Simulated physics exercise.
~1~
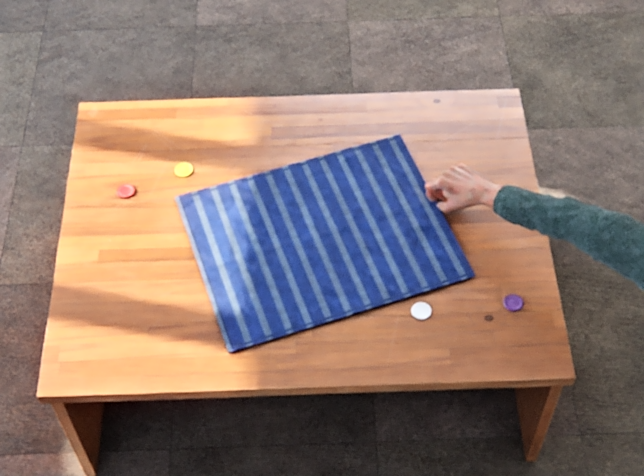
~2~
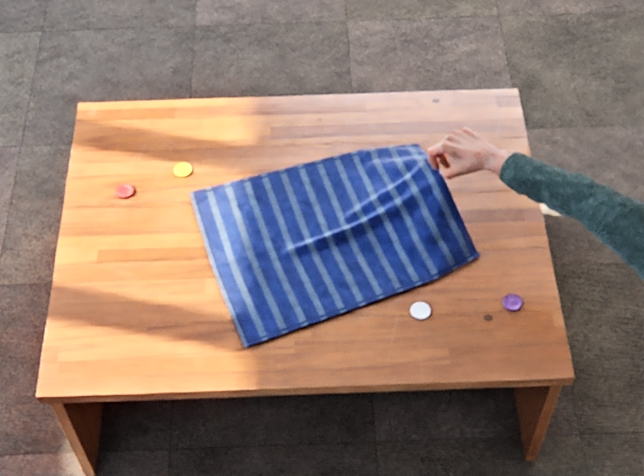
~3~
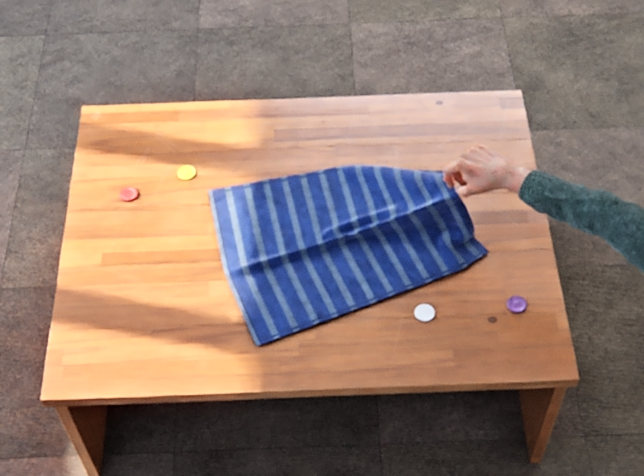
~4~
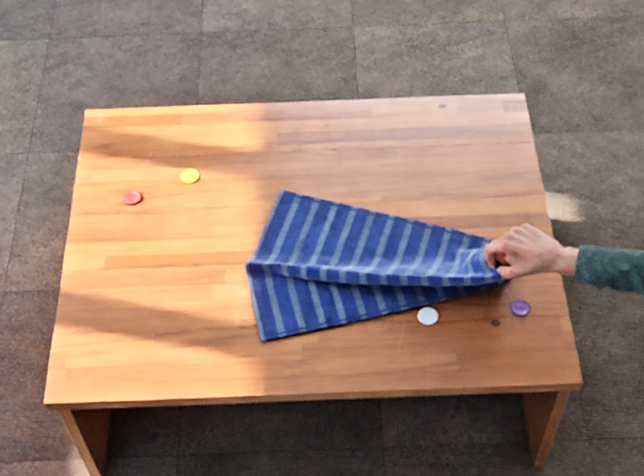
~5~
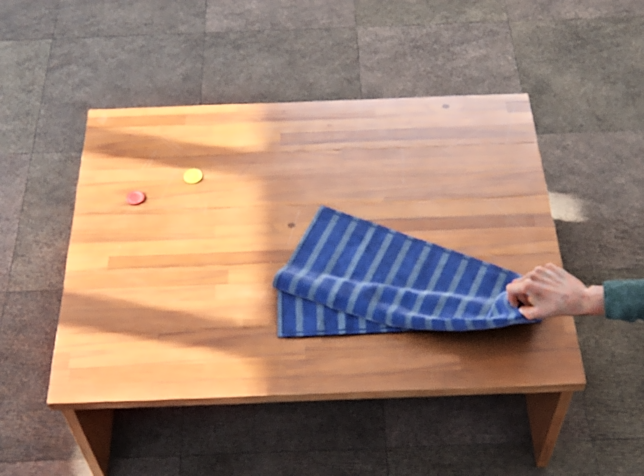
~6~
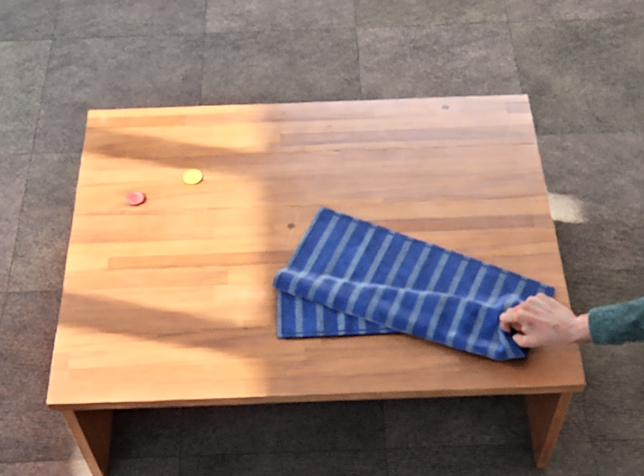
On a wooden desk, a hand drags a striped blue cloth rightward, covering two small discs.
